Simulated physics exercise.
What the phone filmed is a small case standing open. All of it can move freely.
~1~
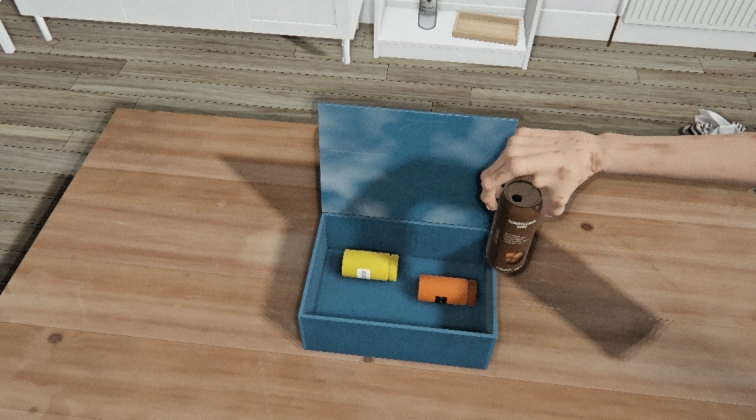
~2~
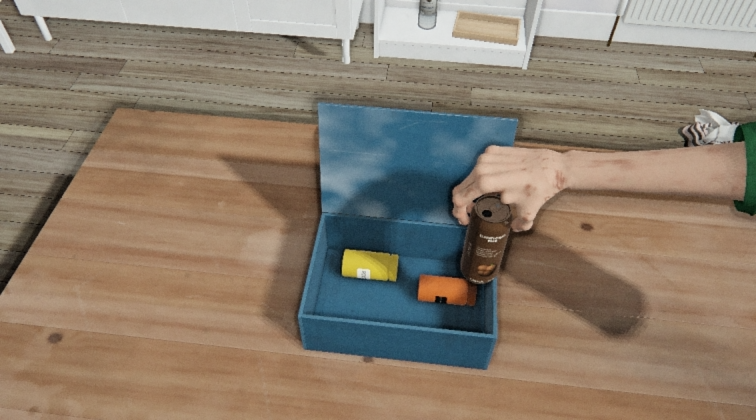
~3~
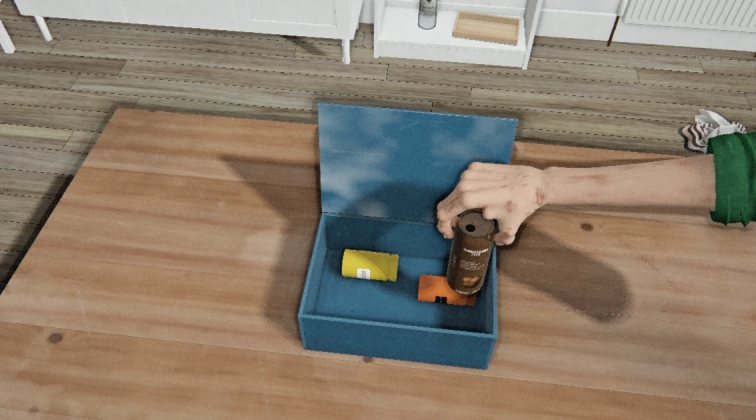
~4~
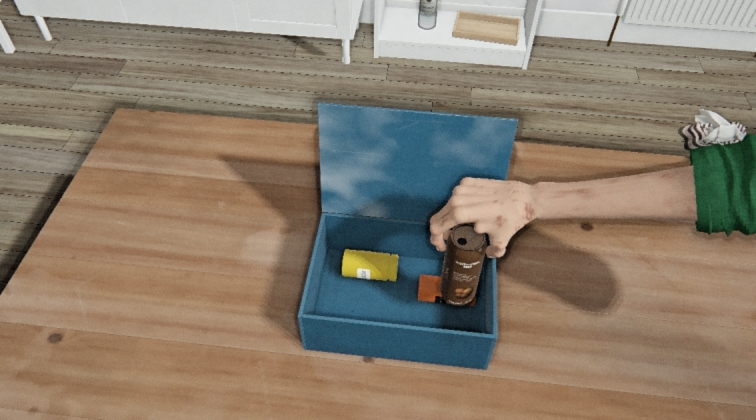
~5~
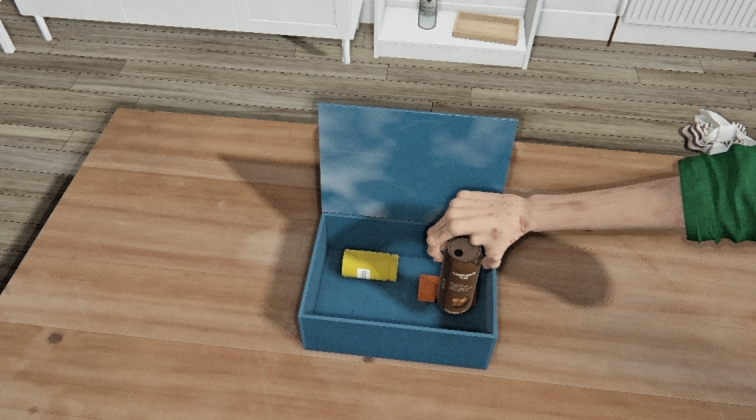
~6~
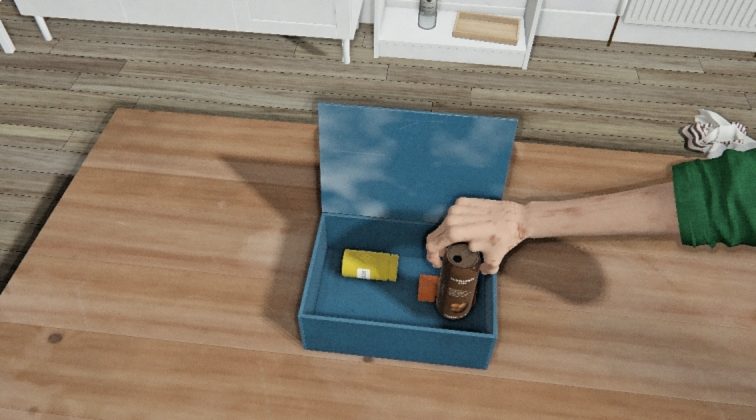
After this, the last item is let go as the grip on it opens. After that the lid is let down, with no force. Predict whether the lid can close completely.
Most likely the lid won't land on the rim.
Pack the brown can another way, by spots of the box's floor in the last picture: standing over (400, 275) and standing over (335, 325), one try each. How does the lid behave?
First time round it drops into place, and second time round it won't go down.
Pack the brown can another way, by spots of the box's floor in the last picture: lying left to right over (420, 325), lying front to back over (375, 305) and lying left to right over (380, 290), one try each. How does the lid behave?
Lid, in order: Fully down, held open, fully down.
Then, 1.20 s later than the last frame, lid starting down; brown can moved about its own width near (454, 309).
Then, 1.70 s later than the last frame, lid 48° above the rim; brown can moved about its own width near (454, 309).
When it is over, lid 21° above the rim; moved from the start, brown can; the other 2 as before. End places, in pixels of the last picture, brown can near (454, 309).
